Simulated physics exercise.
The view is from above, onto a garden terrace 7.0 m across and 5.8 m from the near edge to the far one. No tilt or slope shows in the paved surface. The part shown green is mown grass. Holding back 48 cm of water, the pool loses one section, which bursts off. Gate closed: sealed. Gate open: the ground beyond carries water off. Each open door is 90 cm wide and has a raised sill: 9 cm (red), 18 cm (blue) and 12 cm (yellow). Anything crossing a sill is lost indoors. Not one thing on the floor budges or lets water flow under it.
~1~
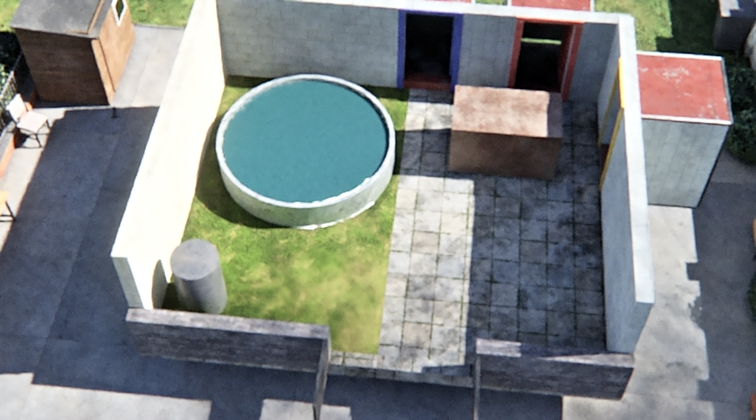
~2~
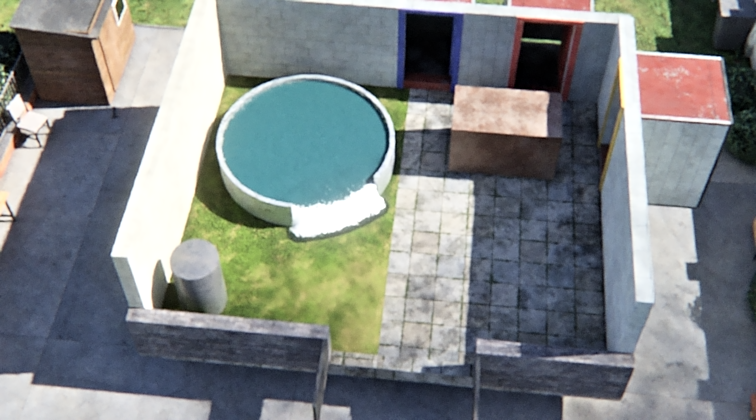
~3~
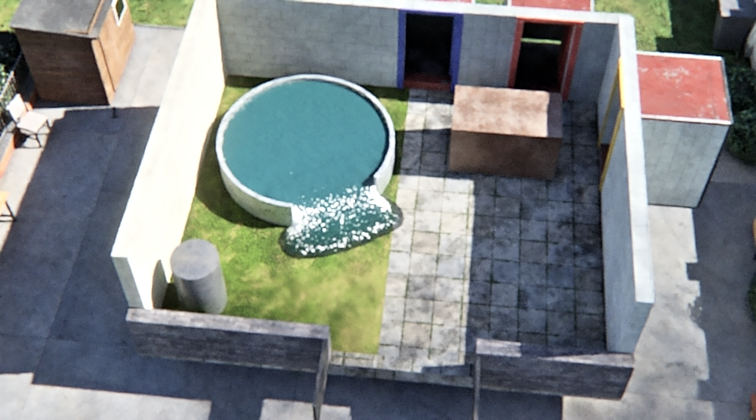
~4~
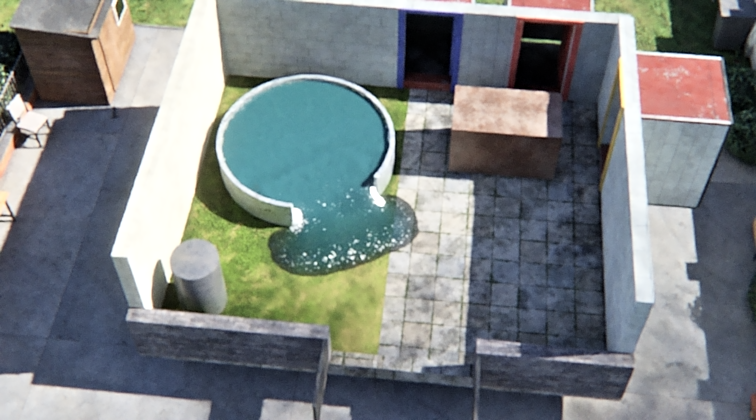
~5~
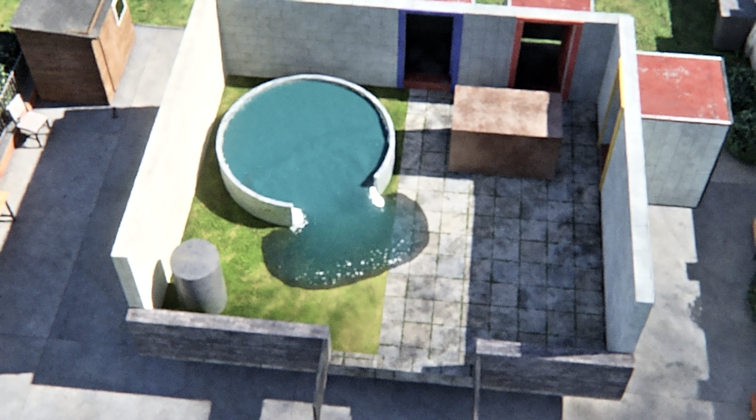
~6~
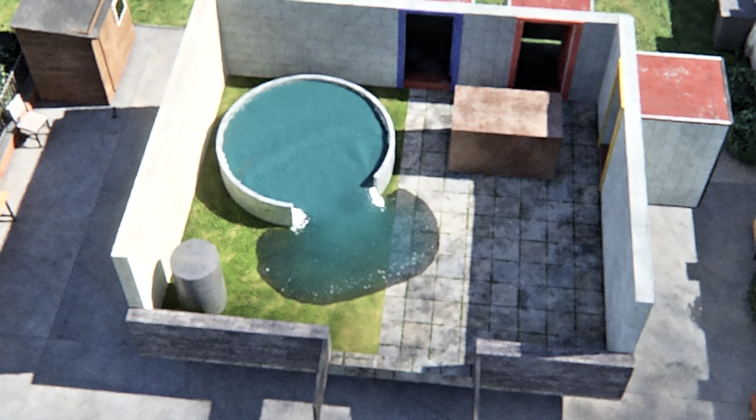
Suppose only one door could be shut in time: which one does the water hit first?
The yellow door.
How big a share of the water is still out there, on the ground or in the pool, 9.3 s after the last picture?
Remaining: Roughly 72 %.
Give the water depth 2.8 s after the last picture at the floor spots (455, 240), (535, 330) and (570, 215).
Spot by spot: Some 3, 5, then 1 cm.
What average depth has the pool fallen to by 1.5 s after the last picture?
The average depth is around 32 cm.
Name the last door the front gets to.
Final door reached: Blue.
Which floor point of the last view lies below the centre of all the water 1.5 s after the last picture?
At roughly (329, 197).
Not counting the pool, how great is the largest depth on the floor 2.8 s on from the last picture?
Depth max: Approx. 24 cm.
A moment later water covers 25 % of the floor and is deepest (26 cm) near (346, 221); red door not reached, blue door not reached, yellow door not reached.
Soon after water covers 40 % of the floor and is deepest (26 cm) near (346, 221); red door not reached, blue door not reached, yellow door not reached.
Next water covers 55 % of the floor and is deepest (24 cm) near (596, 374); red door not reached, blue door not reached, yellow door not reached.
Later on water covers 70 % of the floor and is deepest (13 cm) near (346, 221); red door not reached, blue door not reached, yellow door reached 4.2 s after the last picture.
At the end water covers 90 % of the floor and is deepest (10 cm) near (598, 117); red door reached 6.1 s after the last picture, blue door reached 8.6 s after the last picture, yellow door reached 4.2 s after the last picture.
